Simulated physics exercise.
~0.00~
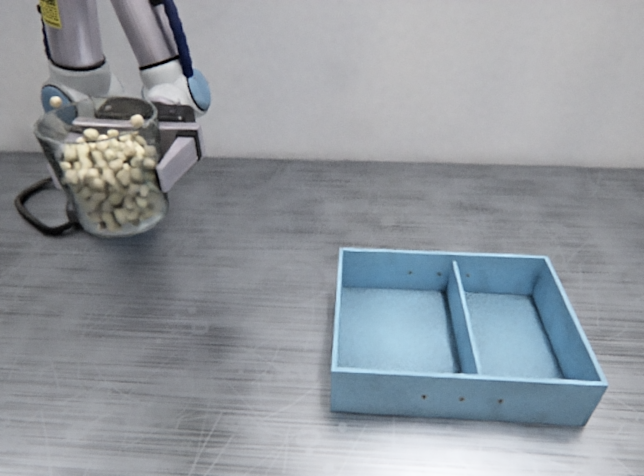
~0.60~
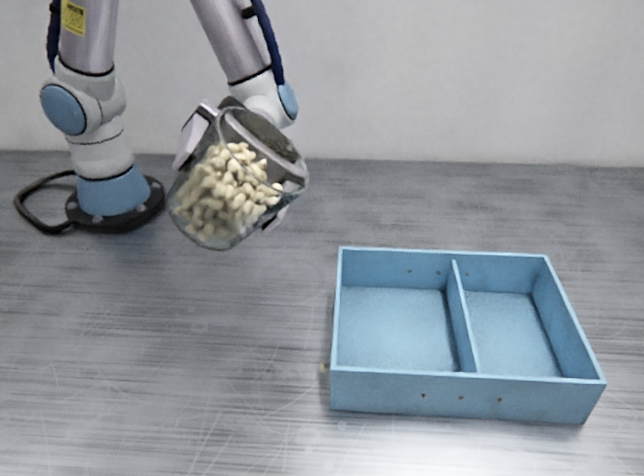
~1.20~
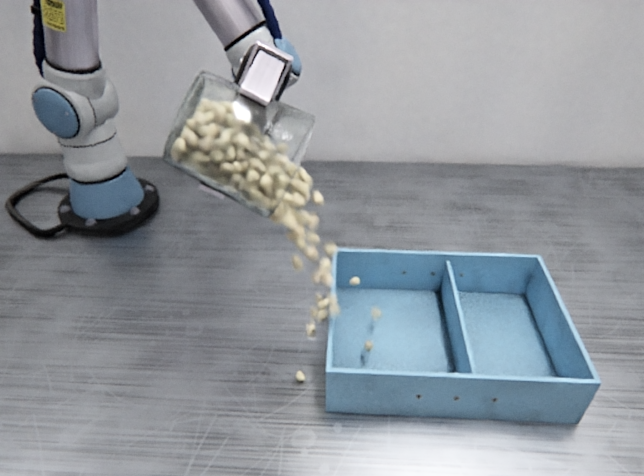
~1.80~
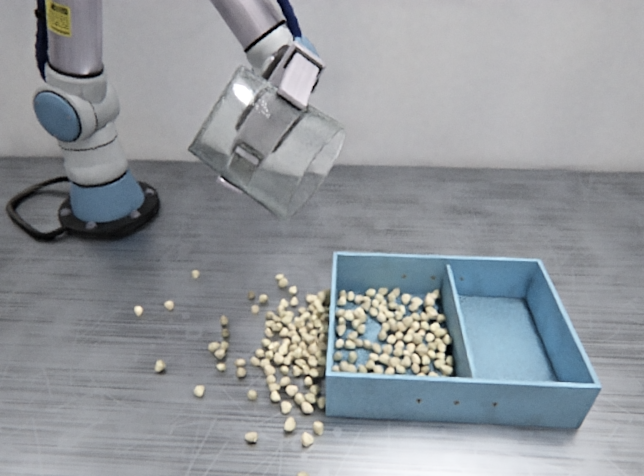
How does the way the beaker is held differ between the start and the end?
At the start the beaker is held upright and full of beans. At the end it is tipped over into an upside-down position, with its mouth pointing down at a slant.
